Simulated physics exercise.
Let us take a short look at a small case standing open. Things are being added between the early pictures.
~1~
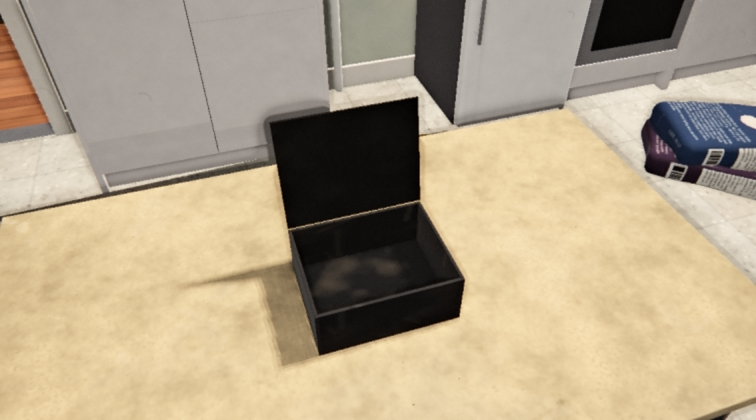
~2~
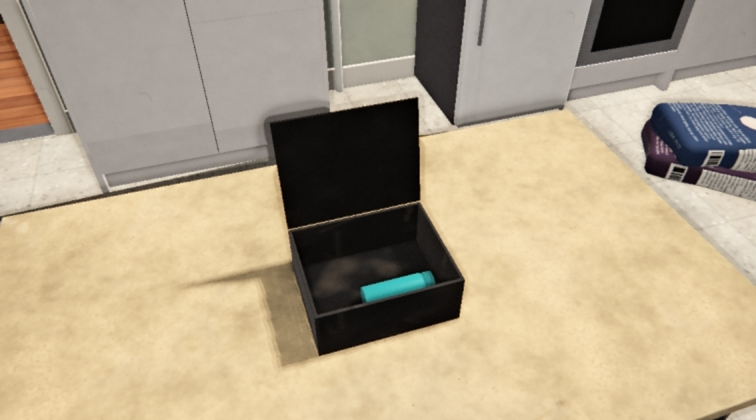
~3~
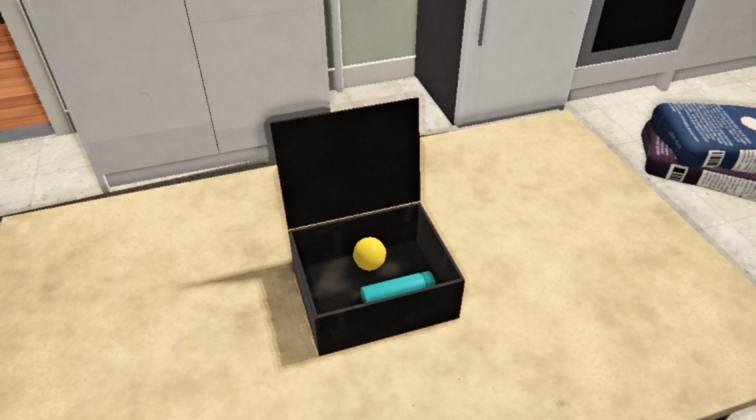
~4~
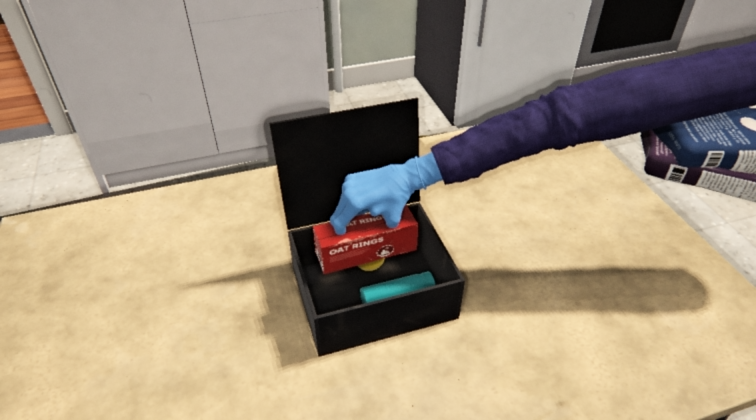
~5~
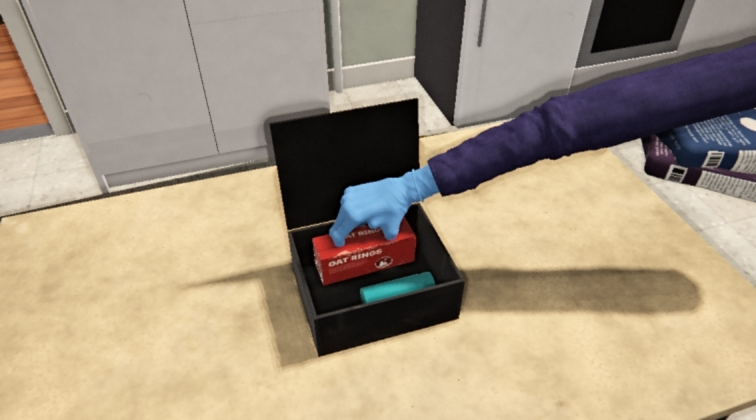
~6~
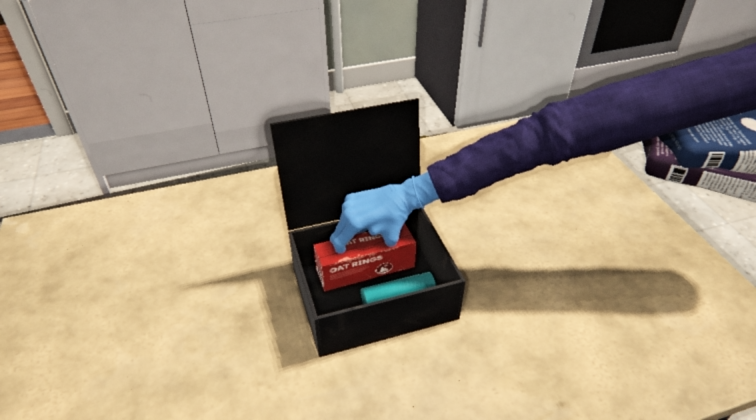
A small black box stands open with its lid raised on a pale tan countertop, seen from above at an angle in a kitchen with grey cabinets behind and dark packages at right. Inside, a turquoise cylinder appears near the front, then a yellow ball behind it. A blue-gloved hand with a purple sleeve, reaching from the right, lowers a red carton slightly into the box, keeping hold as the camera stays still.
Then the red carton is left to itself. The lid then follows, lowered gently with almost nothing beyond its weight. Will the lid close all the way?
Yes, the lid closes fully.
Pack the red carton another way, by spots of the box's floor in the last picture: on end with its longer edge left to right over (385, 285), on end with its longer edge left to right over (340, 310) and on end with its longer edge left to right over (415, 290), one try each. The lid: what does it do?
Lid left open; lid left open; lid left open.
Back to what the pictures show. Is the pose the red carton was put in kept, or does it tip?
It stays as it was set.
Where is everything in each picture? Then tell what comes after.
In the first frame, the last thing is not in view yet.
In the second frame, the last thing is not in view yet; turquoise shaker (398, 291).
In the third frame, the last thing is not in view yet; turquoise shaker (399, 291).
The fourth frame shows on its way; red carton (366, 238); turquoise shaker (398, 291).
The fifth frame shows on its way; red carton (364, 250); turquoise shaker (398, 291).
The sixth frame shows put in, still held; red carton (365, 256); turquoise shaker (399, 292).
Then, 1.20 s after the last picture, lid starting down; red carton slid a little near (373, 290); turquoise shaker rolled about its own width.
Then, 1.80 s after the last picture, lid 33° above the rim; red carton slid a little near (373, 290); turquoise shaker rolled about its own width.
At rest, lid shut; moved from the start, turquoise shaker and red carton; yellow lemon in place. Seen from the same camera at the end, red carton near (373, 290).
